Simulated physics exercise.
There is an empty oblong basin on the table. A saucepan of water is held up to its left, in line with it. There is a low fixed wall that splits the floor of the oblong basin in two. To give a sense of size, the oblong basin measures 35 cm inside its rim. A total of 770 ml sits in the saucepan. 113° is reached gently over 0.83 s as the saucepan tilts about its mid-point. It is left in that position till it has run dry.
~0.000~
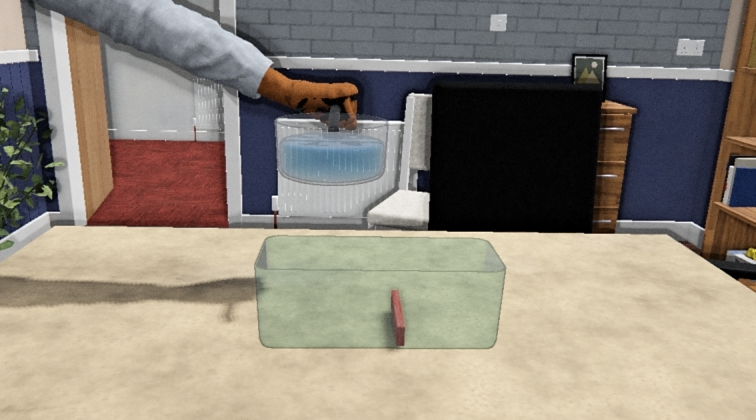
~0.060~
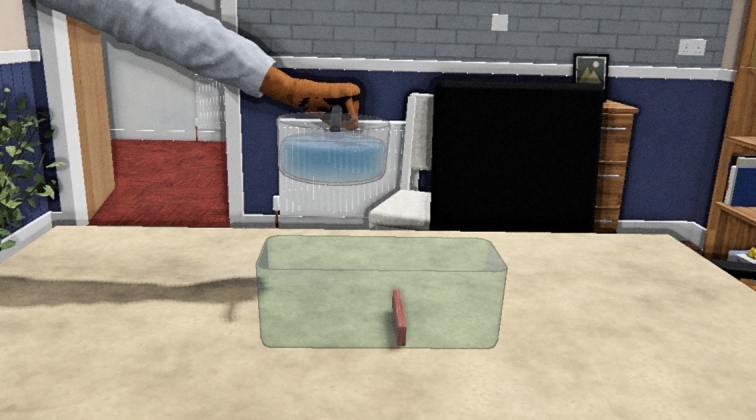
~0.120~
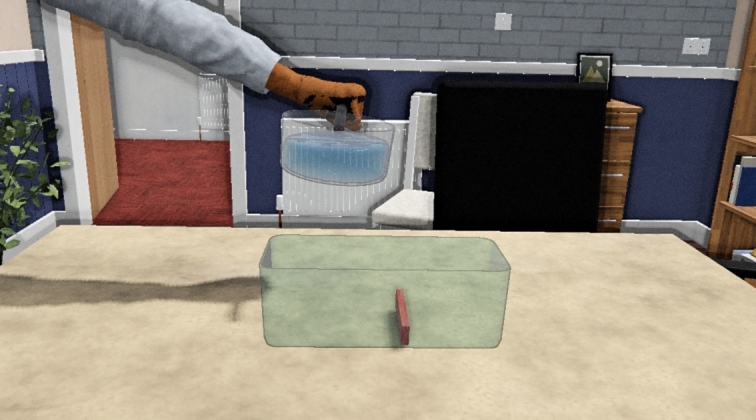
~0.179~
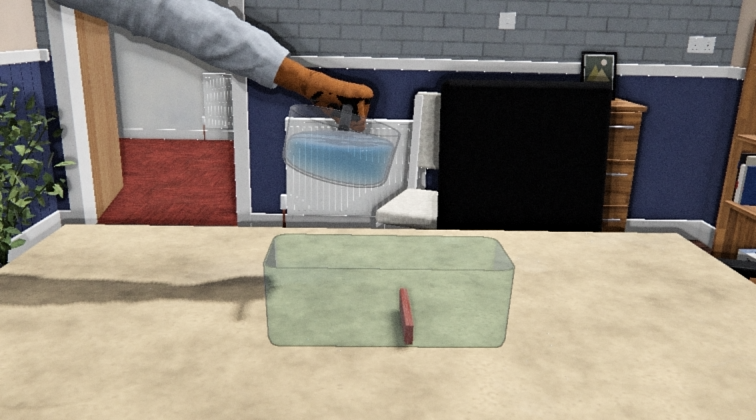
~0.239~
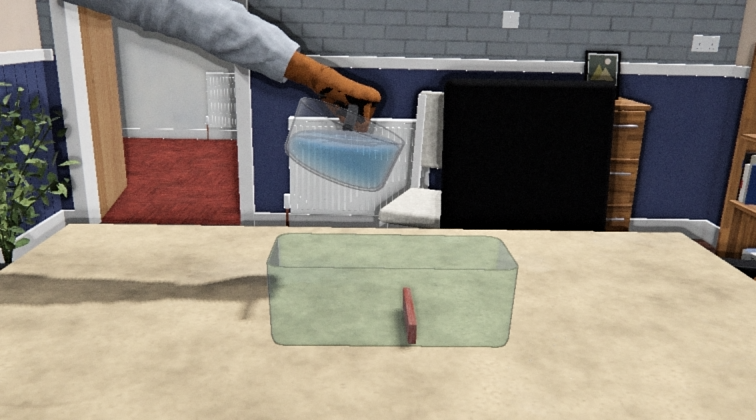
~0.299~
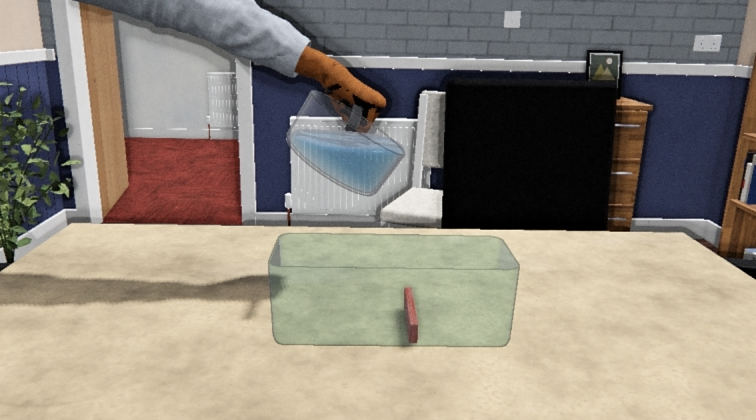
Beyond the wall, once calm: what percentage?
58 out of 100.
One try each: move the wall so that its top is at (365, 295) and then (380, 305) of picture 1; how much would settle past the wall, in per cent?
I'd say 90 percent on the first go, 80 percent on the next.
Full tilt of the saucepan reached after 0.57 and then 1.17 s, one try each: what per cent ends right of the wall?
Try 1: 45 %; try 2: 65 %.
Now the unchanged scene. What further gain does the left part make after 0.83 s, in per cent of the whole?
It comes to some 14 per cent.
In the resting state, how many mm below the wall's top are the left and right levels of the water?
About 20 mm on the left, about 6 mm on the right.
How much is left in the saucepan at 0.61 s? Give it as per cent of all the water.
26 %.
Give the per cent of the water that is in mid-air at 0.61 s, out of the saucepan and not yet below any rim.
42 %.
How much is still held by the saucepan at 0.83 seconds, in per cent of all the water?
Around 4 percent of it.
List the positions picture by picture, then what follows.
In the first frame, it leans 0°; its right rim is at (388, 124); the water meets the walls at (279, 140) and (385, 142); the oblong basin's rim runs from (261, 252) to (497, 255); the wall's top is at (398, 308).
In the second frame, it leans 1°; its right rim is at (389, 125); the water meets the walls at (281, 139) and (386, 142).
In the third frame, it leans 6°; its right rim is at (394, 129); the water meets the walls at (285, 138) and (390, 143).
In the fourth frame, it leans 13°; its right rim is at (399, 135); the water meets the walls at (288, 137) and (395, 143).
In the fifth frame, it leans 22°; its right rim is at (403, 143); the water meets the walls at (290, 136) and (400, 144).
In the sixth frame, it leans 32°; its right rim is at (404, 154); the water meets the walls at (291, 132) and (405, 146); 1 per cent is over the edge.
After 0.61 s the tilt is 94° and 27 per cent is still to pour, 0 is left of the wall and 31 right of it.
After 0.83 s the tilt is 113° and 4 per cent is still to pour, 26 is left of the wall and 63 right of it.
After 1.07 s the tilt is 113° and 0 per cent is still to pour, 37 is left of the wall and 61 right of it.
After 1.33 s the tilt is 113° and 0 per cent is still to pour, 40 is left of the wall and 58 right of it.
In the end 41 per cent lies left of the wall, 58 right of it and 2 outside.
